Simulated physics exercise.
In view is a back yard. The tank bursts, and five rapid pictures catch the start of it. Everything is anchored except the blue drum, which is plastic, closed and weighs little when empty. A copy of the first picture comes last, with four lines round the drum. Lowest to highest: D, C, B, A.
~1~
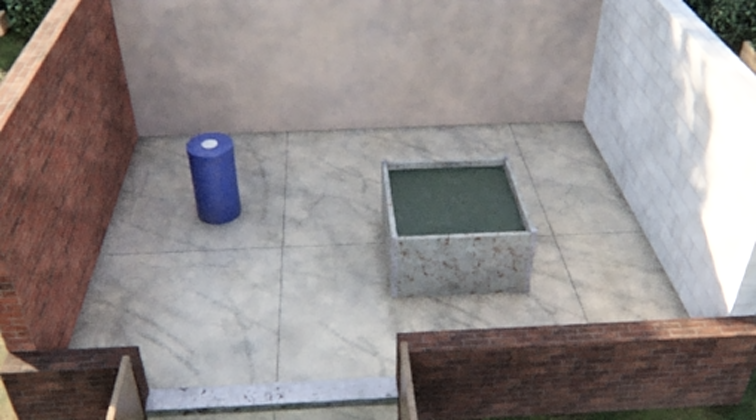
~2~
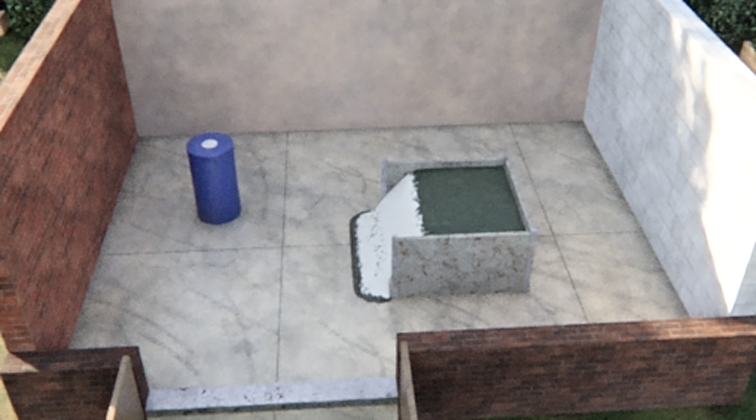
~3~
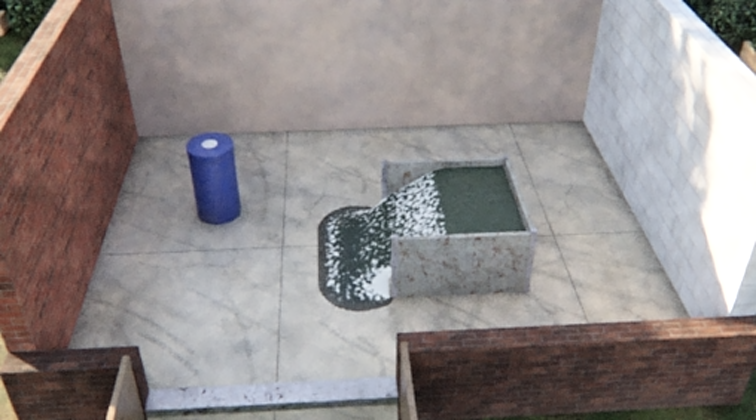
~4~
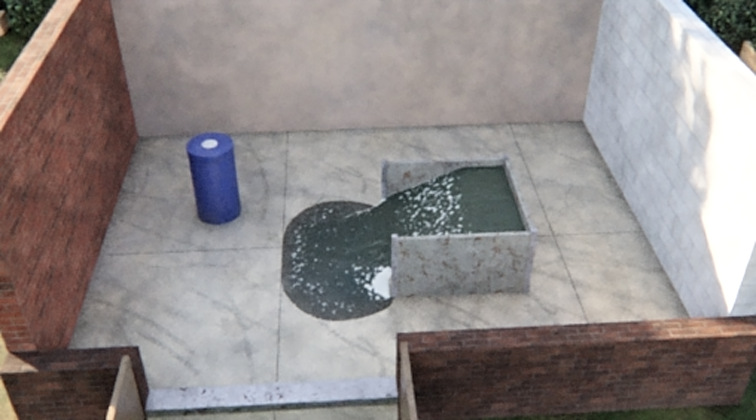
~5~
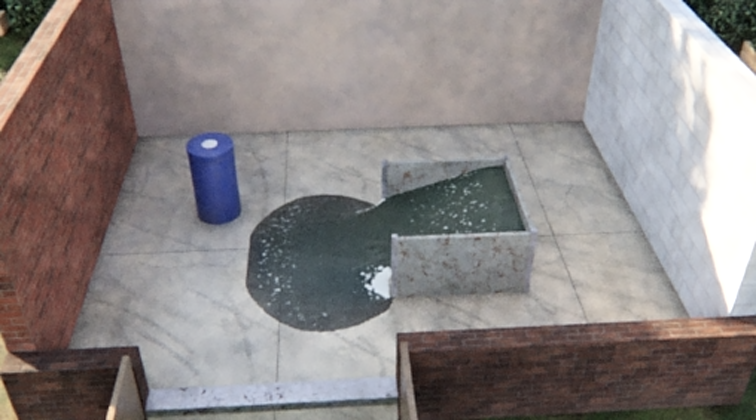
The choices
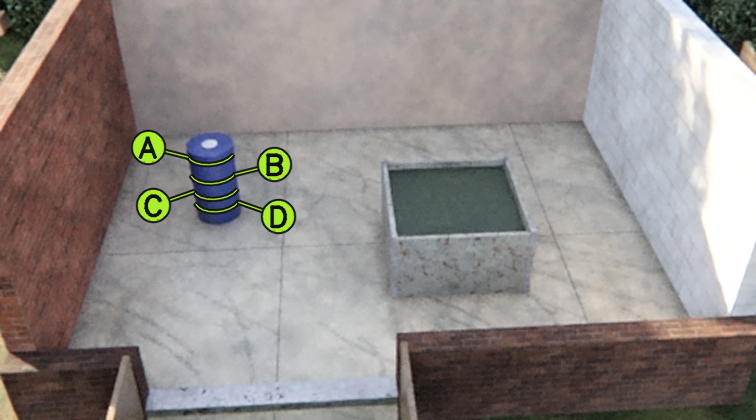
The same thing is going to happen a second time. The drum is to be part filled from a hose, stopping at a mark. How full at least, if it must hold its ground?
Use mark C.
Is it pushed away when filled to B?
No, that is safe.
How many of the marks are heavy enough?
Three of the four.
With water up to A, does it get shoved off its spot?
No.
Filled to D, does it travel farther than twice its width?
No.
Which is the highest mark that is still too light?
The answer is D.
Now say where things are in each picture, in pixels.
Lid of the blue drum at (210, 145); tank full, its middle at (454, 202); open gate at (269, 343).
Water covers 2 % of the ground and is seen nearest the drum at (360, 223).
Water covers 4 % of the ground and is seen nearest the drum at (331, 217).
Water covers 7 % of the ground and is seen nearest the drum at (297, 227).
Lid of the blue drum at (210, 145); water covers 11 % of the ground and is seen nearest the drum at (274, 216).
On the marked copy, A at (208, 164); B at (211, 183); C at (214, 199); D at (215, 211); from the bottom up D, C, B, A.
If A is chosen, it does not move.
If B is chosen, it does not move.
If C is chosen, it does not move.
If D is chosen, it is pushed about half its own width away.
